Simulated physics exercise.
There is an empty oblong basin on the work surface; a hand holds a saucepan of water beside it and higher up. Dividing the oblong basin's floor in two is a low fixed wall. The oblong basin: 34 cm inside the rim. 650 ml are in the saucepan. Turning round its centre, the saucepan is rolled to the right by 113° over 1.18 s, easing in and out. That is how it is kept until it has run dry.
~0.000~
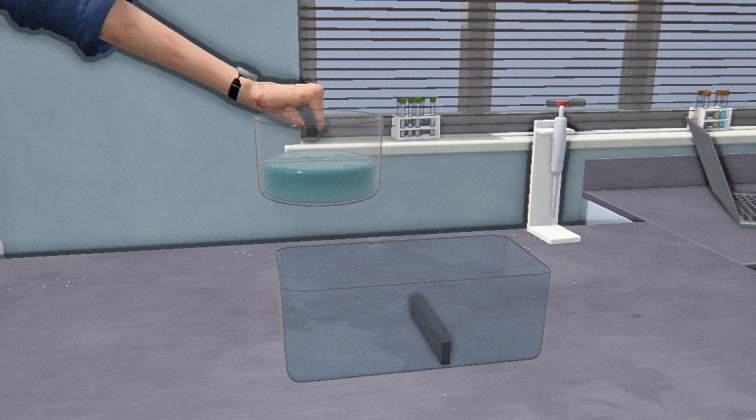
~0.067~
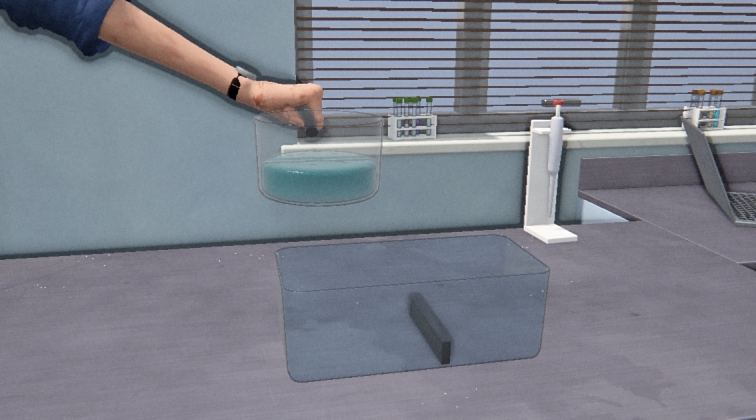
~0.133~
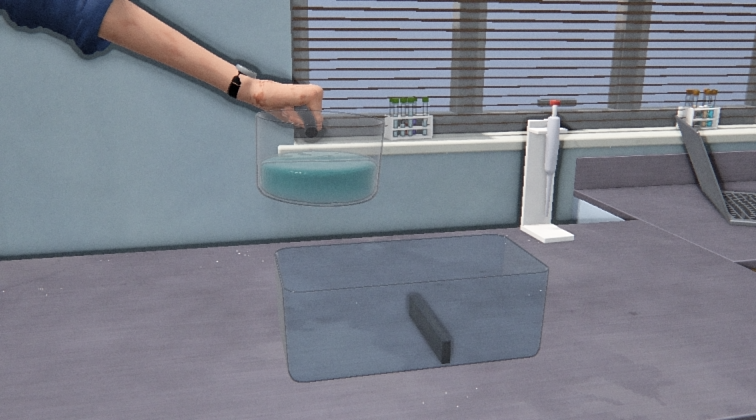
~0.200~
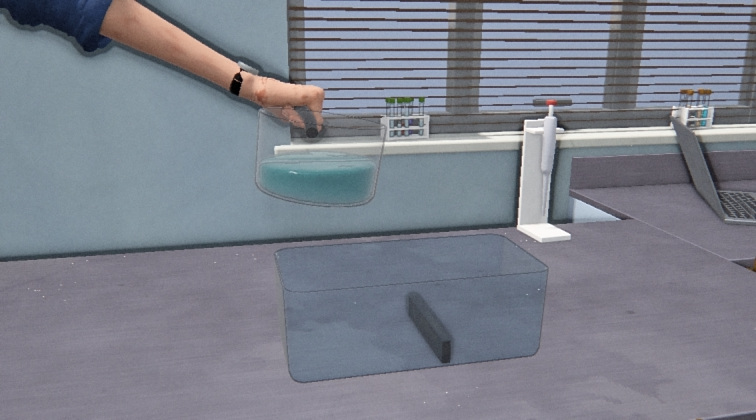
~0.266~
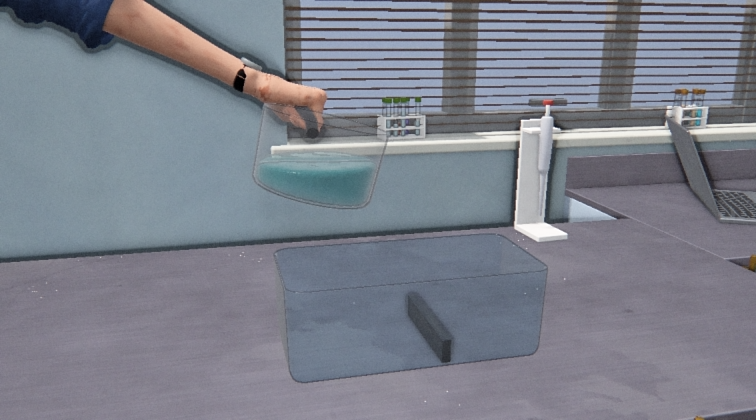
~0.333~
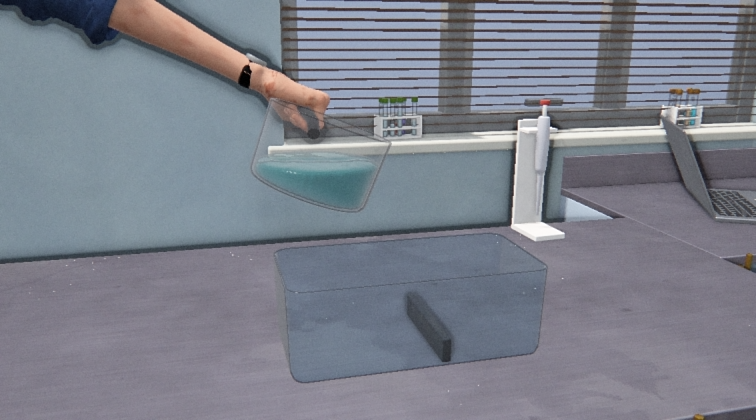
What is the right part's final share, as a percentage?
About 22 per cent.
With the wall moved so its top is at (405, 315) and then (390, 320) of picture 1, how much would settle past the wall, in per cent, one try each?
50 in a hundred, followed by 80 in a hundred.
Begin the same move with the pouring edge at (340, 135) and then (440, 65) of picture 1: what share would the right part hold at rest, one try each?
Result: 10 per cent, then 85 per cent.
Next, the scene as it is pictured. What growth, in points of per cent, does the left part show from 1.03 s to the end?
It comes to about 22 per cent.
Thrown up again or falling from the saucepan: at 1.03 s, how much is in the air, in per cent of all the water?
Airborne fraction: Approx. 12 %.
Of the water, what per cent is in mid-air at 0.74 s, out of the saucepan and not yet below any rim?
Near 28 per cent of it all.
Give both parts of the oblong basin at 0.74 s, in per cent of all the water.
Around 6 percent on the left and 0 on the right.
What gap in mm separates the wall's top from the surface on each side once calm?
Close to 16 mm left and close to 26 mm right.
After 0.74 s the tilt is 78° and 67 per cent is still to pour, 6 is left of the wall and 0 right of it.
After 1.03 s the tilt is 109° and 14 per cent is still to pour, 56 is left of the wall and 18 right of it.
After 1.34 s the tilt is 113° and 0 per cent is still to pour, 77 is left of the wall and 22 right of it.
After 1.68 s the tilt is 113° and 0 per cent is still to pour, 77 is left of the wall and 22 right of it.
In the end 77 per cent lies left of the wall, 22 right of it and 1 outside.
